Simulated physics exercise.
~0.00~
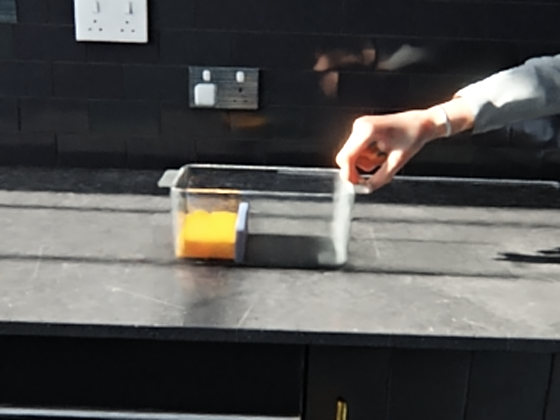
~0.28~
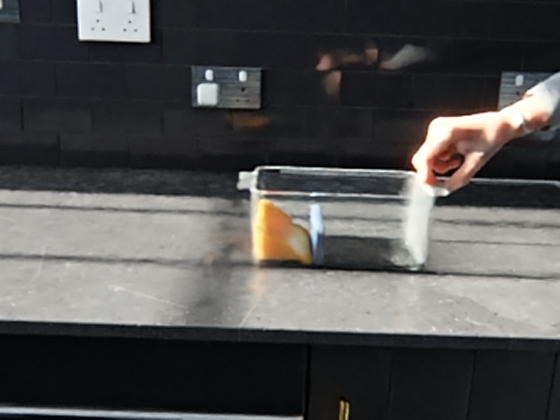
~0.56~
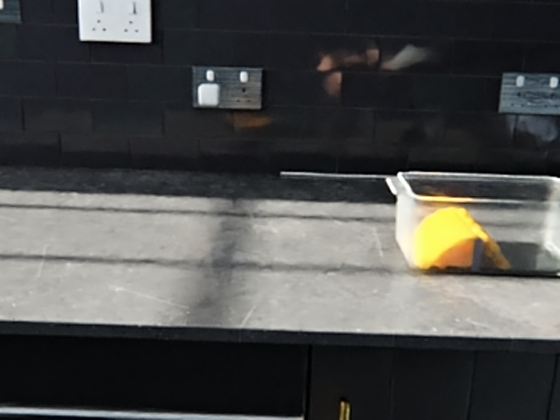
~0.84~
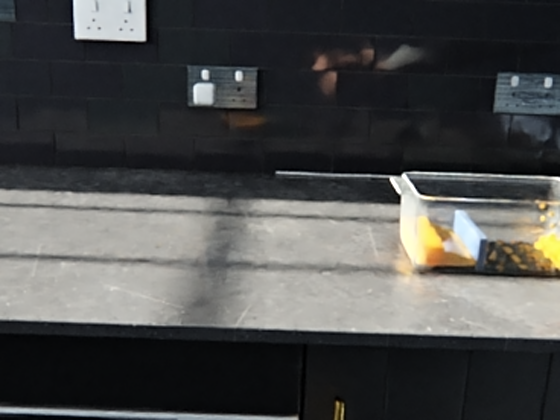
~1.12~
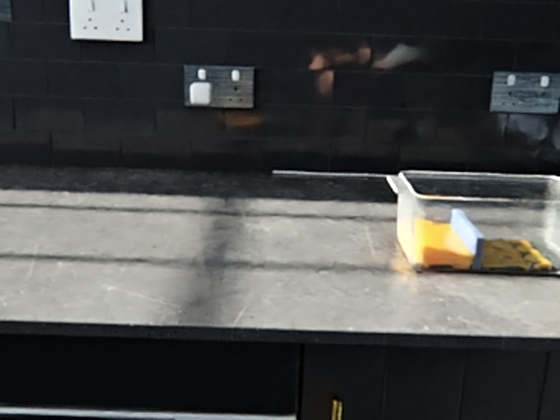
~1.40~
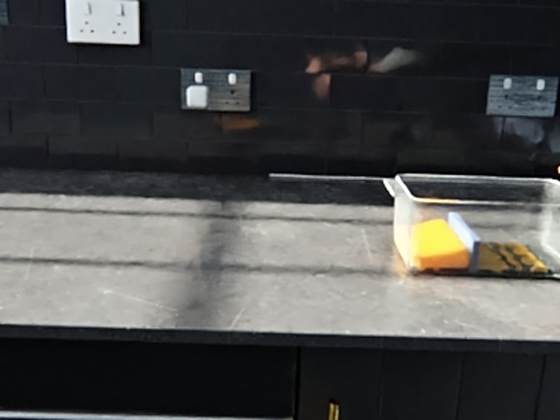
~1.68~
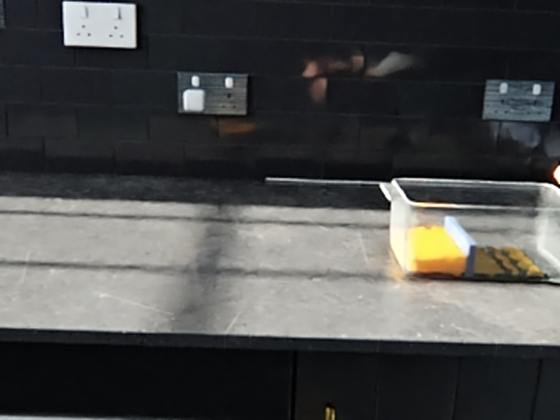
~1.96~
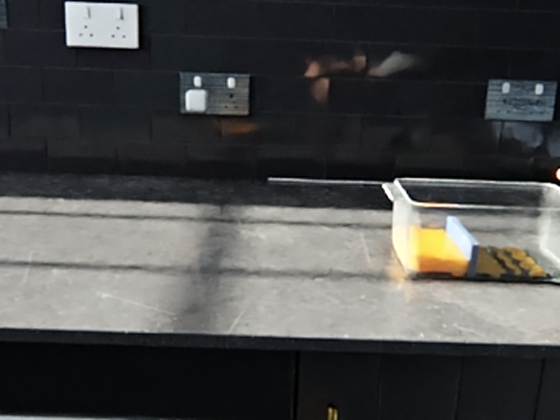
On a dark kitchen worktop, a hand pulled a clear divided food box of orange juice quickly to the right, and the juice sloshed up and some splashed over the divider before settling, leaving most on the left and a little on the right.
